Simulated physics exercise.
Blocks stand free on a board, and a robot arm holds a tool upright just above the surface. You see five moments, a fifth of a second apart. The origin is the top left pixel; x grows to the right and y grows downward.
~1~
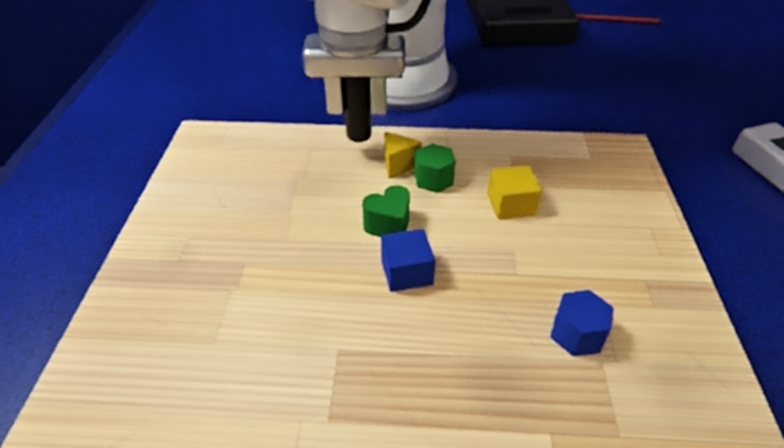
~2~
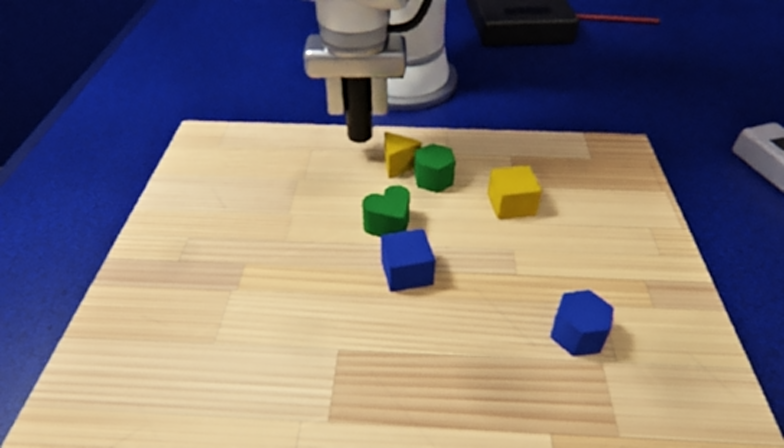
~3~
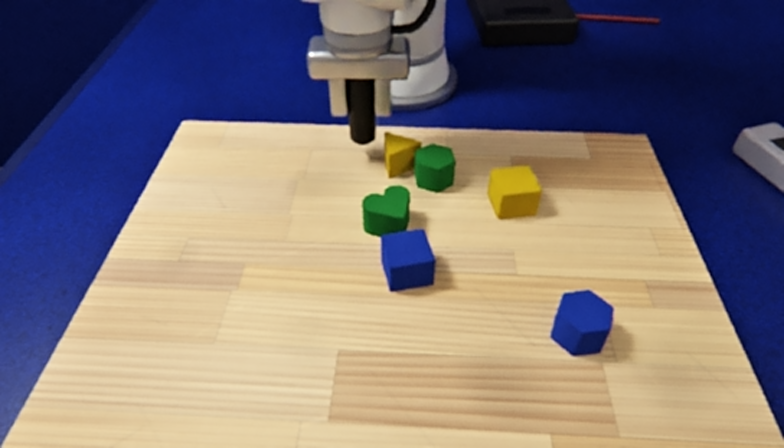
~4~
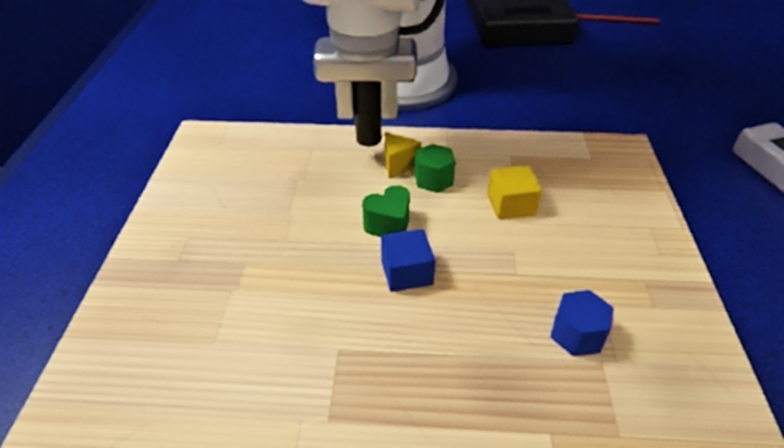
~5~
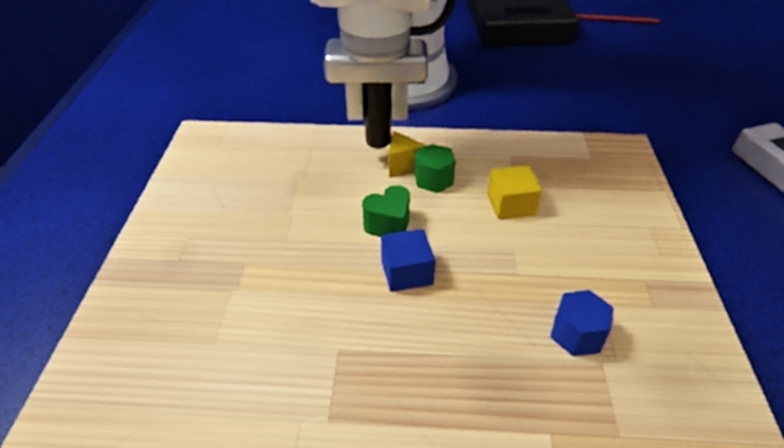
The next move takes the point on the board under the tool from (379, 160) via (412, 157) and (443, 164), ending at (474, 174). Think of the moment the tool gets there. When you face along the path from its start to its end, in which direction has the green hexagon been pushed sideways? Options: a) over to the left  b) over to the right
That would be b.
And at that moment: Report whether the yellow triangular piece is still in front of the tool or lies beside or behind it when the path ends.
The tool will still be pushing it.
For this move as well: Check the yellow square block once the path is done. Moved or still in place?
Stays where it is.
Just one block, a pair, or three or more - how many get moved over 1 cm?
Two will move.
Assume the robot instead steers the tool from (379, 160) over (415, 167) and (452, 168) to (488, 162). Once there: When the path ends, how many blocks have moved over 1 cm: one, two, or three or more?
Two get moved.
What follows on the original path. One third of the way, tool (412, 139); yellow triangular piece (436, 140), turned 20° clockwise; green hexagon (445, 159), turned 35° clockwise.
Two thirds of the way, tool (445, 147); yellow triangular piece (471, 148), turned 40° clockwise; green hexagon (451, 164), turned 55° clockwise.
At the end, tool (477, 156); yellow triangular piece (503, 157), turned 20° clockwise; green hexagon (452, 166), turned 60° clockwise; yellow square block still.
